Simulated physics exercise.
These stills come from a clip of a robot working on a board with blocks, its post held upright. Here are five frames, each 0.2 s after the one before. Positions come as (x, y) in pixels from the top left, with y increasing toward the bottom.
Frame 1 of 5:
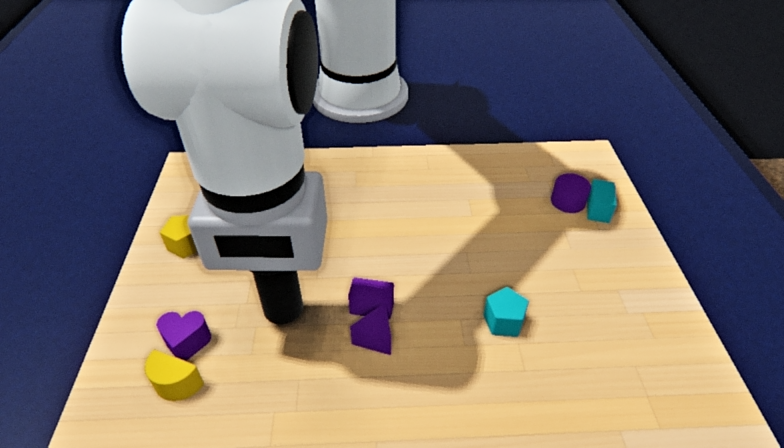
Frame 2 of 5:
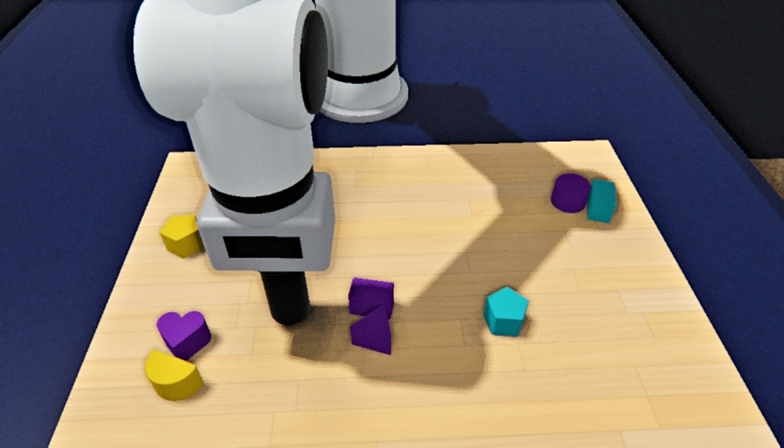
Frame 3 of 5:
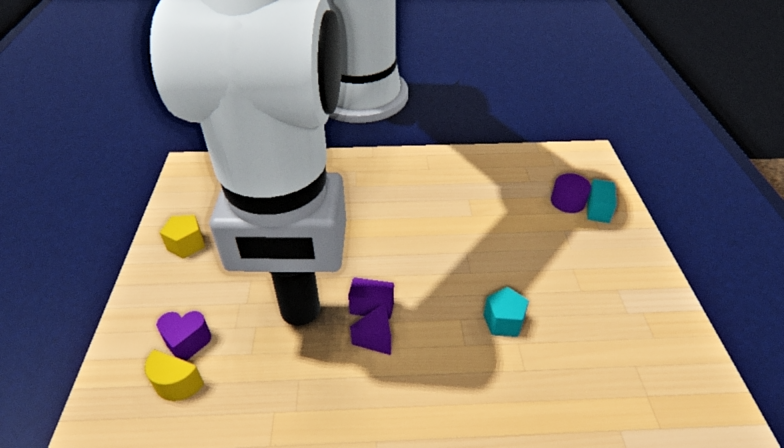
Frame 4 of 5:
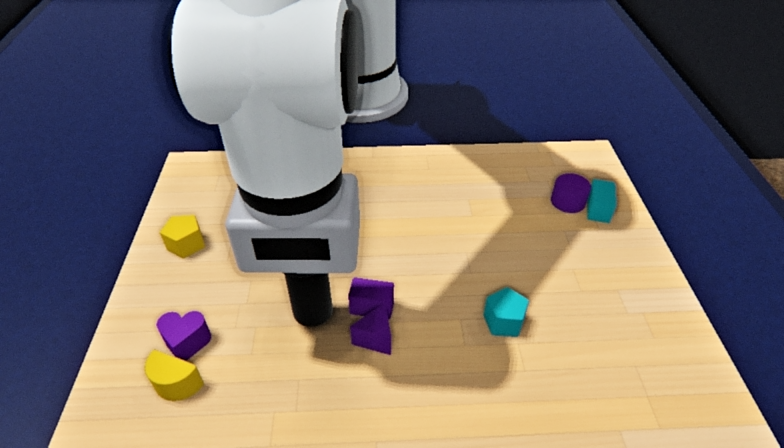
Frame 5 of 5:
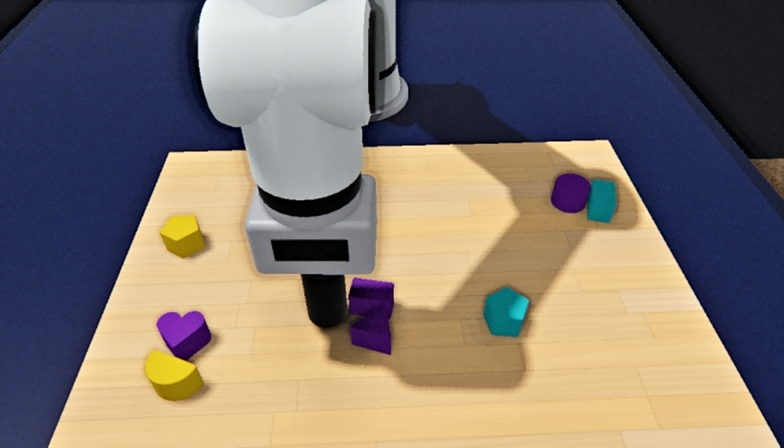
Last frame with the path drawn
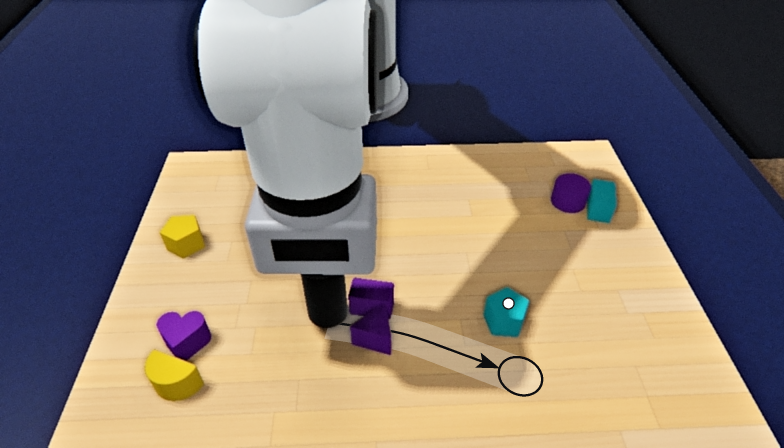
A white robot arm with a black post at its tip stands over a pale wooden board on a dark blue surface, seen from above at a fixed angle. Yellow blocks and a purple heart sit at left, two purple blocks near the middle, and turquoise and purple ones at right. The arm slides the post slowly rightward, close beside the middle purple pair, while the blocks stay still.
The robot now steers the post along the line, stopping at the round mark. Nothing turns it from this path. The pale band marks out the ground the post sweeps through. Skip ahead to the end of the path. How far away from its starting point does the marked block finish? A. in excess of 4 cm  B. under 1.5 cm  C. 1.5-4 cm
I'll go with B - under 1.5 cm.
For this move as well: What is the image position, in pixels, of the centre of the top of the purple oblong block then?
It will end up at (408, 282).
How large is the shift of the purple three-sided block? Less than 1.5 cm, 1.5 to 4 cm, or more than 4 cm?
The purple three-sided block moves over 4 cm.
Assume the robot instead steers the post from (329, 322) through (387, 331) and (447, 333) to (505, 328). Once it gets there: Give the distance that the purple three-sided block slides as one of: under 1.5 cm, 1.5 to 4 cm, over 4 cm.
It ends over 4 cm away.
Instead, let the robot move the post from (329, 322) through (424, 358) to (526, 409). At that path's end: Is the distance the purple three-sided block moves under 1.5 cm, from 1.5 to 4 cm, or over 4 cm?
More than 4 cm.
The line goes from (329, 322) over (392, 331) and (455, 351) to (520, 376); the dot is on the turquoise pentagon.
What follows on the original path. One third of the way, post at (394, 322); purple oblong block at (407, 282), turned 75° anticlockwise; purple three-sided block at (417, 335).
Two thirds of the way, post at (458, 342); purple oblong block at (408, 282), turned 80° anticlockwise; purple three-sided block at (467, 365), turned 40° clockwise.
At the end, post at (523, 366); purple oblong block at (408, 282), turned 80° anticlockwise; purple three-sided block at (477, 374), turned 65° clockwise; turquoise pentagon unmoved.
